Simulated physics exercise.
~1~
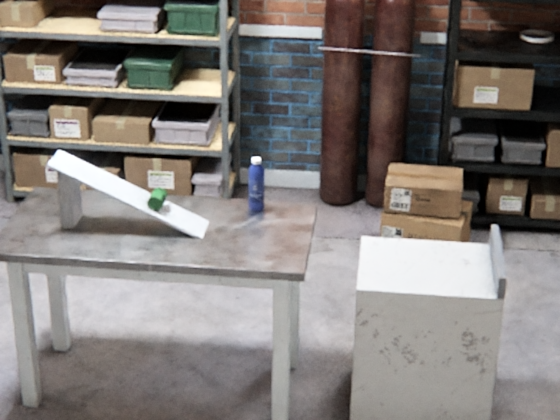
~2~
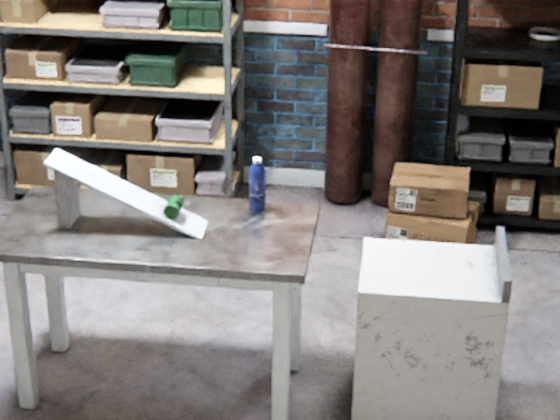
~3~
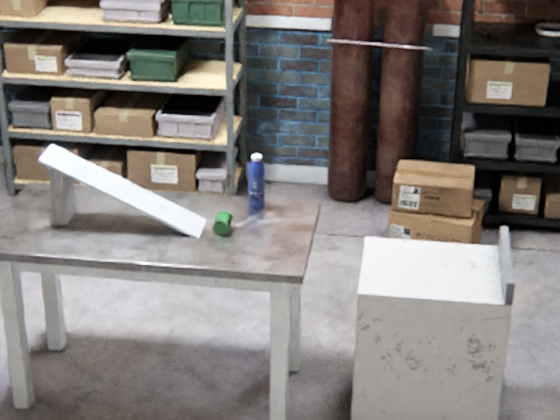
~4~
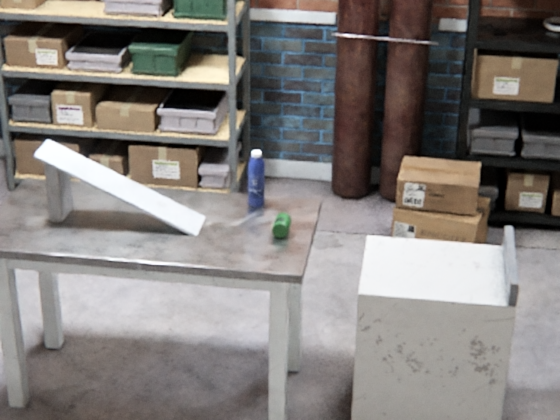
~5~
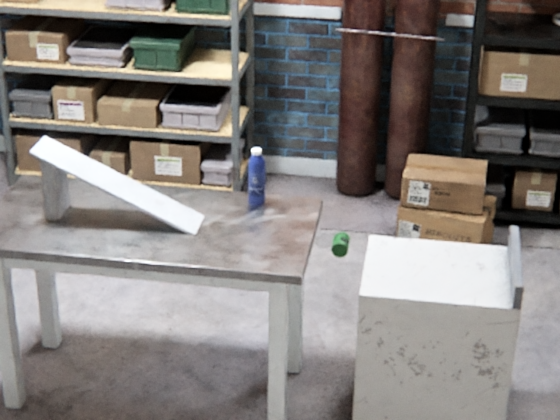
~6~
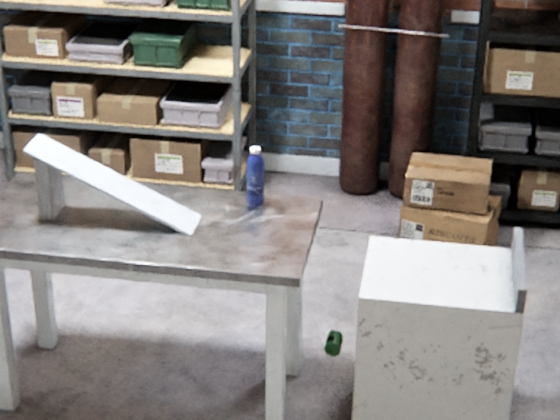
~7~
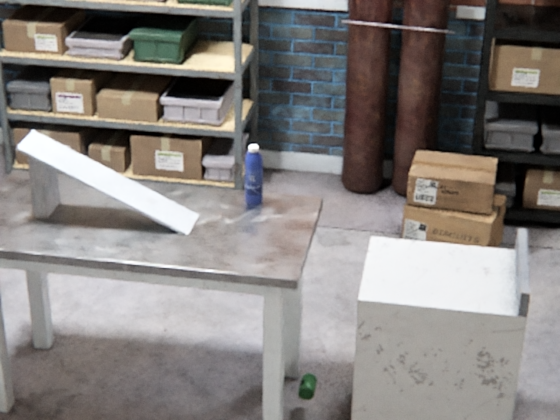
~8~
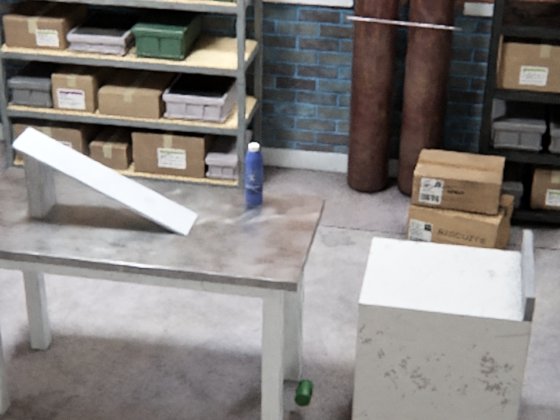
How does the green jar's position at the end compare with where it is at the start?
At the start the green jar is on its side on the white ramp on the table. At the end it is down in the gap between the table and the cabinet, beside the table's right leg.
